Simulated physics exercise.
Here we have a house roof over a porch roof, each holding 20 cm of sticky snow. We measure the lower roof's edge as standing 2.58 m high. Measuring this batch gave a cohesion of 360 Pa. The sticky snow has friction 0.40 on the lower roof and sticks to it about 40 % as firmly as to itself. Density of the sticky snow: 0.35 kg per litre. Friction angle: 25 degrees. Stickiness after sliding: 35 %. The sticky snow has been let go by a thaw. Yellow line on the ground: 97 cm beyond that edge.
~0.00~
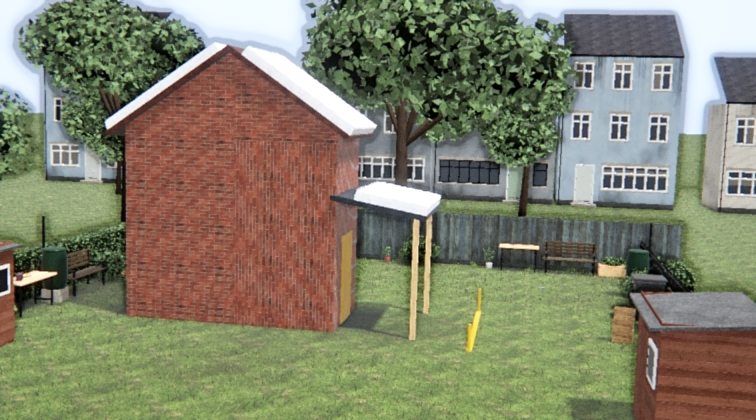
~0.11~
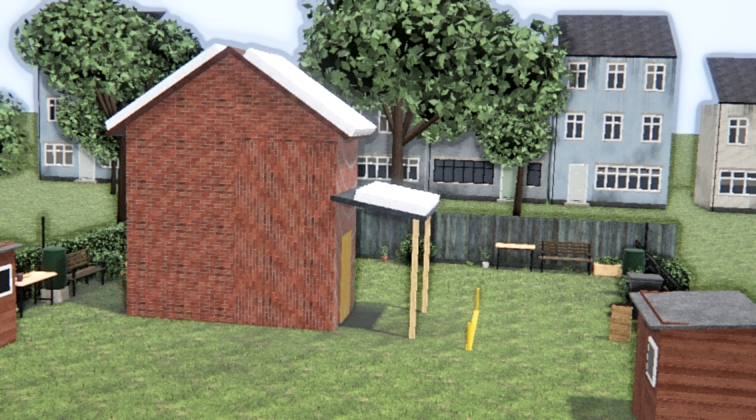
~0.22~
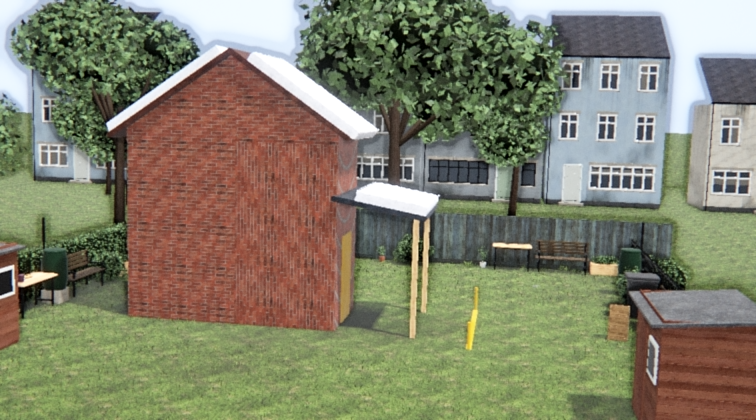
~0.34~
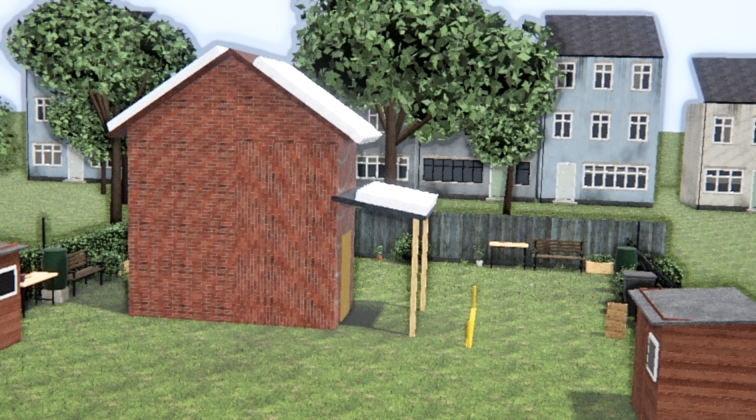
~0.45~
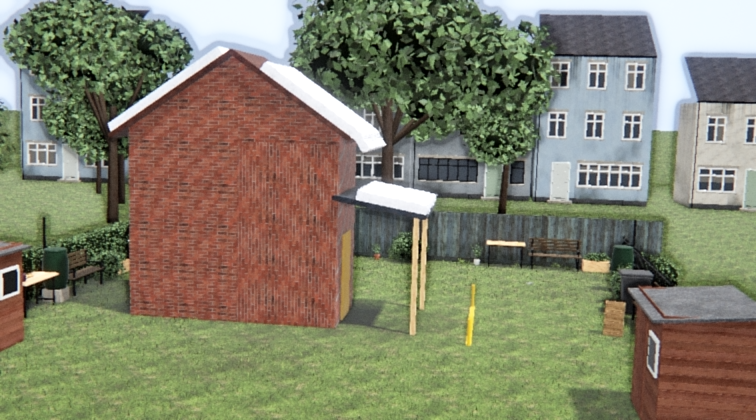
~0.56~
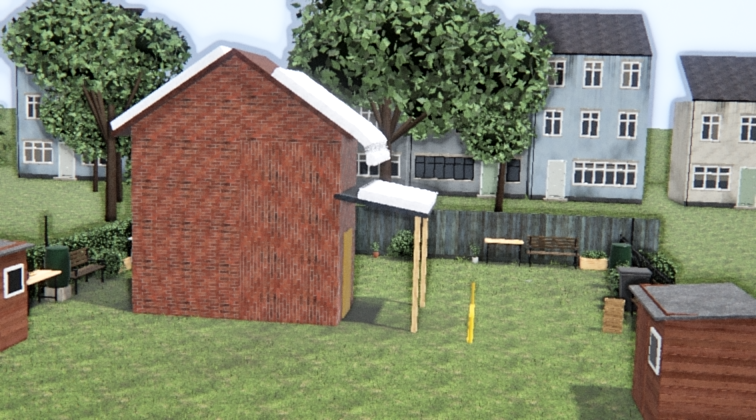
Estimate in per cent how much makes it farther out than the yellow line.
Roughly 58 per cent makes it past the line.
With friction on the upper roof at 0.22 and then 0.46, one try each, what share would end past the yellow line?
Roughly 55 per cent first, roughly 35 per cent second.
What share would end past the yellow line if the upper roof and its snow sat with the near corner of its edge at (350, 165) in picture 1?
In that case it would be around 35 percent.
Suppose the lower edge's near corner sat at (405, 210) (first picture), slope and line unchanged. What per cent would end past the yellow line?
That would be roughly 50 percent.
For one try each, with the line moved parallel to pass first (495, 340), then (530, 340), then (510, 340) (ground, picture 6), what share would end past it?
In turn about 50 %, 35 %, 45 %.
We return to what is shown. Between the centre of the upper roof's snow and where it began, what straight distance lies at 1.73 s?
It is around 4.6 m from where it started.
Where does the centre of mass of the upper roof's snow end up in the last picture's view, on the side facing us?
I'd put it at around pixel (519, 300).
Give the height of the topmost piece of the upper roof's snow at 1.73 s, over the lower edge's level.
At that moment it reaches around 0.5 m above the edge.
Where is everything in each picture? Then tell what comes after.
Foremost bit of the sticky snow at (351, 126), in the first frame.
Foremost bit of the sticky snow at (352, 128), its middle shifted 2.6 cm, in the second frame.
Foremost bit of the sticky snow at (356, 131), its middle shifted 10 cm, 4 % of it past the upper edge, in one piece, in the third frame.
Foremost bit of the sticky snow at (361, 134), its middle shifted 23 cm, 8 % of it past the upper edge, in one piece, in the fourth frame.
Foremost bit of the sticky snow at (367, 143), its middle shifted 42 cm, 15 % of it past the upper edge, cracking, in the fifth frame.
Foremost bit of the sticky snow at (375, 157), its middle shifted 66 cm, 23 % of it past the upper edge, cracking, in the sixth frame.
After 1.10 s, none is below the lower edge and 0 % is past the line.
After 1.73 s, 54 % is below the lower edge and 42 % is past the line.
After 2.37 s, 61 % is below the lower edge and 58 % is past the line.
After 3.00 s, 61 % is below the lower edge and 58 % is past the line.
After 3.10 s, 61 % is below the lower edge and 58 % is past the line.
